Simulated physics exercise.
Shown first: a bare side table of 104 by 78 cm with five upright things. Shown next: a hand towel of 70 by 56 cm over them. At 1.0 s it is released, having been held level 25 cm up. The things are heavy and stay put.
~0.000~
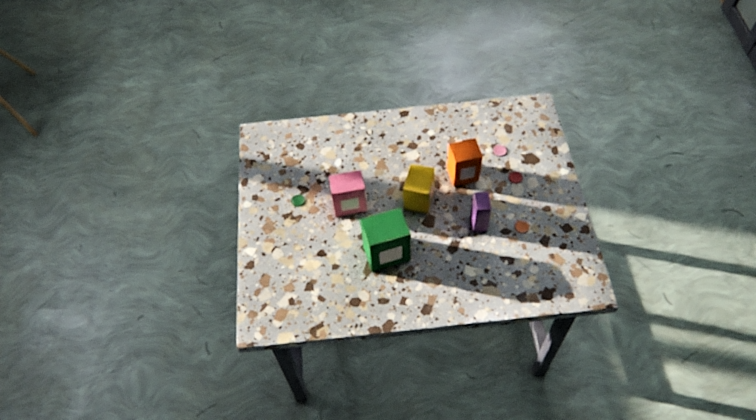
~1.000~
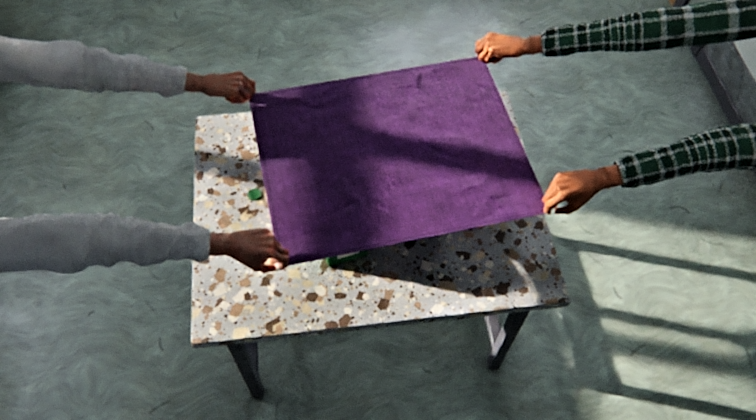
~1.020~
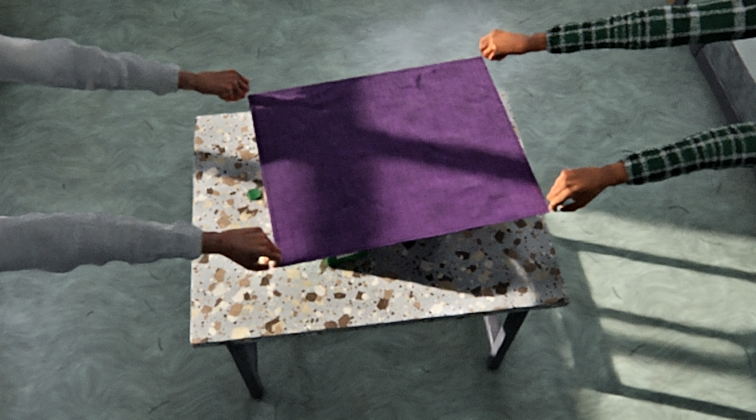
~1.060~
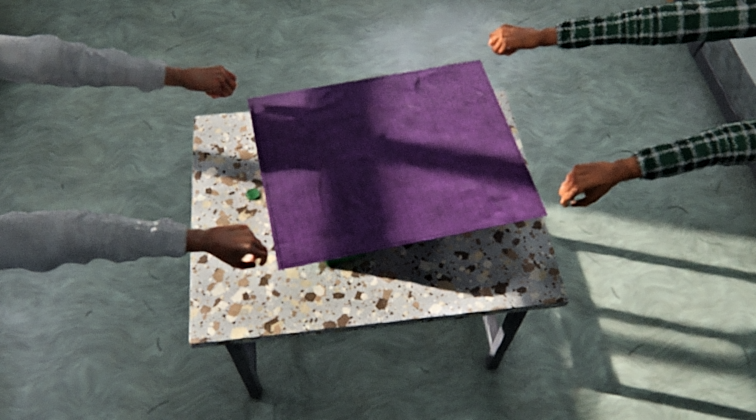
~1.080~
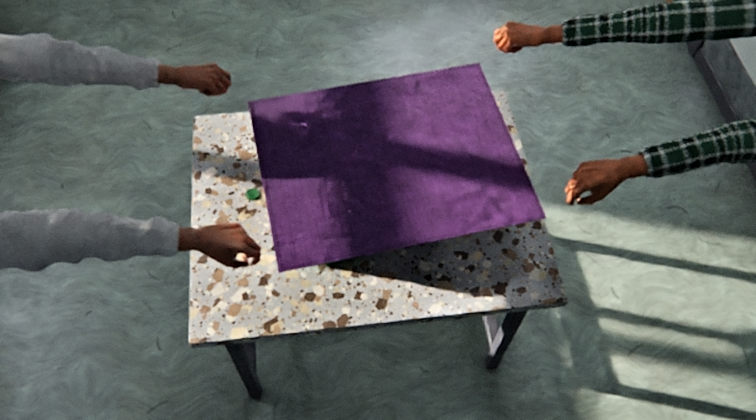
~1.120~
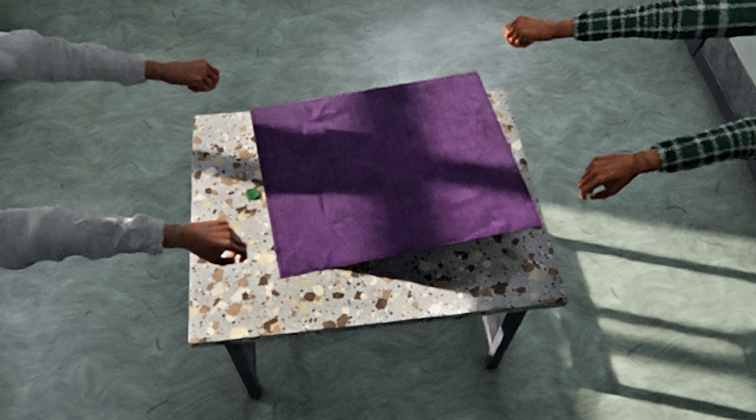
The clip opens on a speckled table holding five upright blocks, green, pink, yellow, orange and purple, among small flat discs. Two pairs of hands then hold a purple cloth stretched level above them, release its corners and draw back to either side as the cloth sinks a little, still nearly flat.
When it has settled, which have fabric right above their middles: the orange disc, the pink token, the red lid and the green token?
In order: The orange disc vanishes under it; the pink token ends under the cloth; the red lid ends under the cloth; the green token stays uncovered.
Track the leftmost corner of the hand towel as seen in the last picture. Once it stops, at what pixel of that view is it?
(265, 160).
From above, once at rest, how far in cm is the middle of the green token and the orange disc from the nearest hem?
First: Approx. 5 cm; second: Approx. 6 cm.
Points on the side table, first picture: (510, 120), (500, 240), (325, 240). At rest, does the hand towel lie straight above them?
First spot stays visible, second is overlaid, third stays visible.
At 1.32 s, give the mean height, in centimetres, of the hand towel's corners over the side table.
On average the corners sit about 1 cm above the surface.
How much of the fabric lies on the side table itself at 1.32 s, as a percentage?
About 10 per cent of it.
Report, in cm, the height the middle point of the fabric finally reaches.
Roughly 13 cm high.
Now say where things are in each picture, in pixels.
In the first picture, orange disc (522, 226); pink token (500, 150); red lid (516, 177); green token (298, 200); green carton (385, 226), 16 cm tall; yellow carton (419, 178), 11 cm tall; orange box (466, 150), 13 cm tall; pink box (346, 182), 13 cm tall; purple block (483, 201), 12 cm tall.
In the second picture, hand towel corners (280, 267) (248, 95) (483, 56) (551, 212); highest point 25 cm, lowest 25 cm.
In the third picture, hand towel corners (279, 268) (248, 95); highest point 25 cm, lowest 25 cm.
In the fourth picture, hand towel corners (279, 270) (247, 99); highest point 23 cm, lowest 23 cm.
In the fifth picture, hand towel corners (279, 273) (248, 102); highest point 22 cm, lowest 22 cm.
In the sixth picture, hand towel corners (281, 279) (250, 110) (477, 72) (543, 225); highest point 19 cm, lowest 18 cm.
After 1.3 s, 10 % of it is down, spanning 69 by 58 cm, above red lid, orange disc, pink token.
After 1.5 s, 10 % of it is down, spanning 68 by 55 cm, above red lid, orange disc, pink token.
After 1.7 s, 10 % of it is down, spanning 68 by 56 cm, above red lid, orange disc, pink token.
After 1.9 s, 10 % of it is down, spanning 68 by 56 cm, above red lid, orange disc, pink token.
After 2.7 s, 10 % of it is down, spanning 68 by 56 cm, above red lid, orange disc, pink token.
